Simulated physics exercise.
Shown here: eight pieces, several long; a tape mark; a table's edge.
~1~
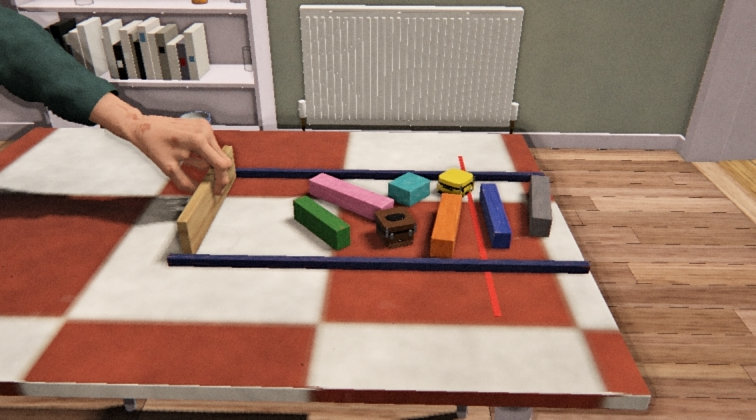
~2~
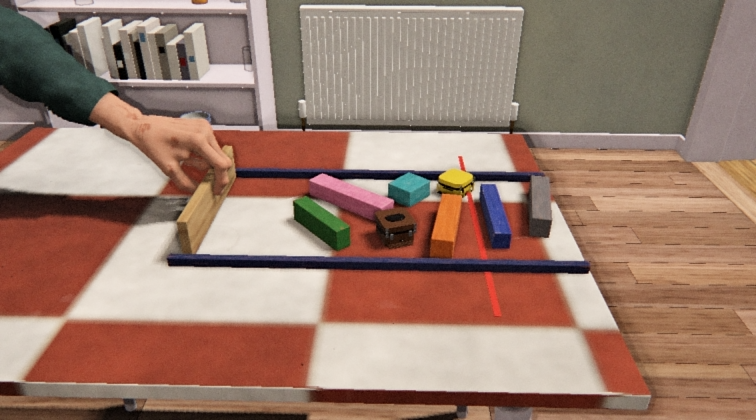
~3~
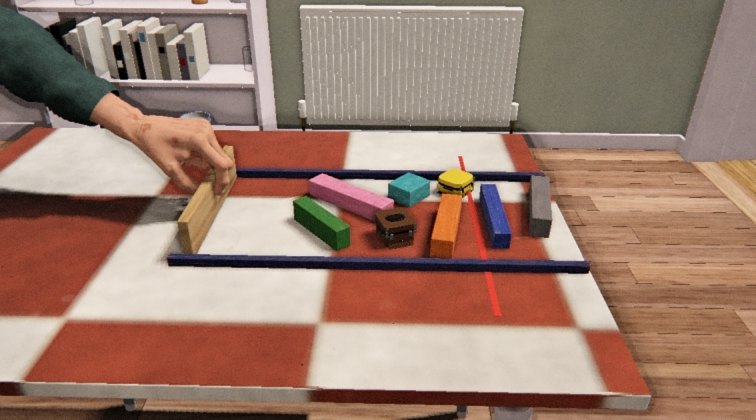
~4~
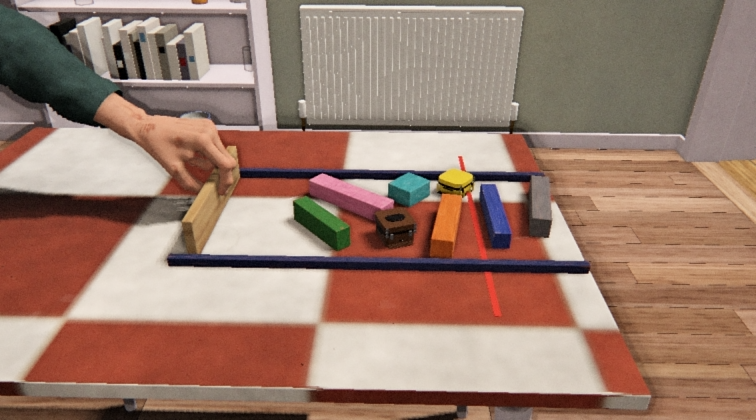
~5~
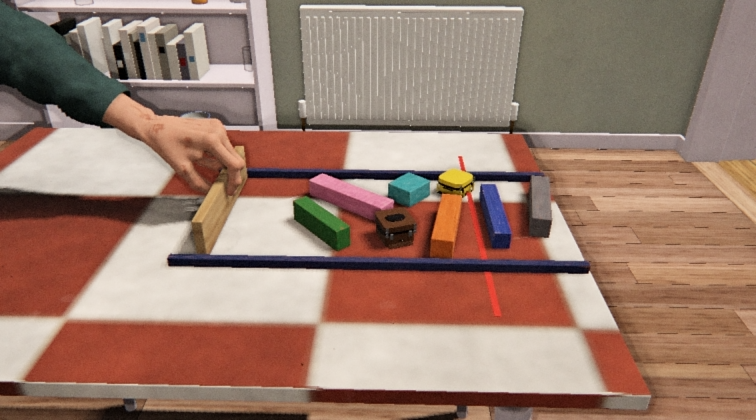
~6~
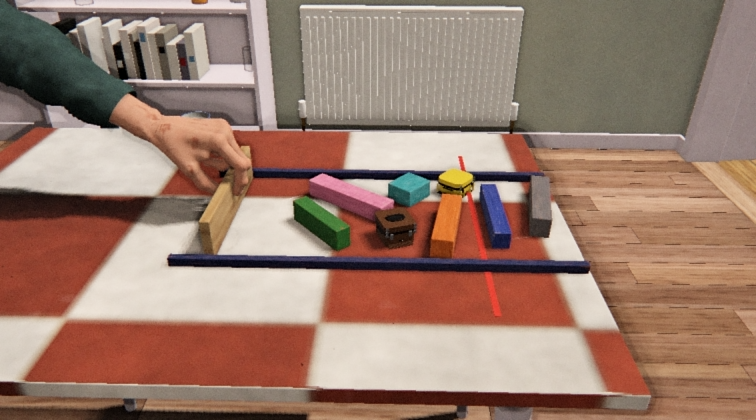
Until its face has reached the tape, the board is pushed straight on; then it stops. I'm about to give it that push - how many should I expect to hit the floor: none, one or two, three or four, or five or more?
Expect one or two.
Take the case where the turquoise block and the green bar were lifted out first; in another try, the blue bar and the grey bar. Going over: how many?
I'd say 0 the first time and 0 the second time.
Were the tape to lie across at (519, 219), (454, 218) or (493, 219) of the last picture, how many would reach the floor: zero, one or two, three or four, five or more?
In turn: Three or four; none; either three or four.
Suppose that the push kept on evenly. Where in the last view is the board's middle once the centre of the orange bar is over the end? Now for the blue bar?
The middle is at (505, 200) when it's the orange bar, and at (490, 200) when it's the blue bar.
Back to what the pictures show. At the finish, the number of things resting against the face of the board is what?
2 in contact.
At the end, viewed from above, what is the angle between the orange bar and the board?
About 5 degrees.
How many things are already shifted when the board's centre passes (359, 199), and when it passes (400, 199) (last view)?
Counts: 4 and 6.
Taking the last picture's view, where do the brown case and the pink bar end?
The brown case finishes at (517, 238); the pink bar finishes at (497, 204).
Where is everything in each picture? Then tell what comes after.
Grey bar (540, 205); blue bar (494, 214); yellow case (456, 184); board (210, 196); tape (475, 218), in the first frame.
Blue bar (494, 214); green bar (321, 222), in the second frame.
Yellow case (456, 185); orange bar (447, 225), in the third frame.
Grey bar (540, 205); board (215, 197), in the fourth frame.
Blue bar (494, 214); pink bar (350, 197), in the fifth frame.
Grey bar (540, 205); blue bar (494, 214); yellow case (456, 185); board (229, 197); tape (475, 218), in the sixth frame.
Early on, none off yet; grey bar at rest near (540, 205); blue bar at rest near (494, 214); yellow case at rest near (456, 185).
Finally, the number that fall off is one or two; lost, grey bar.
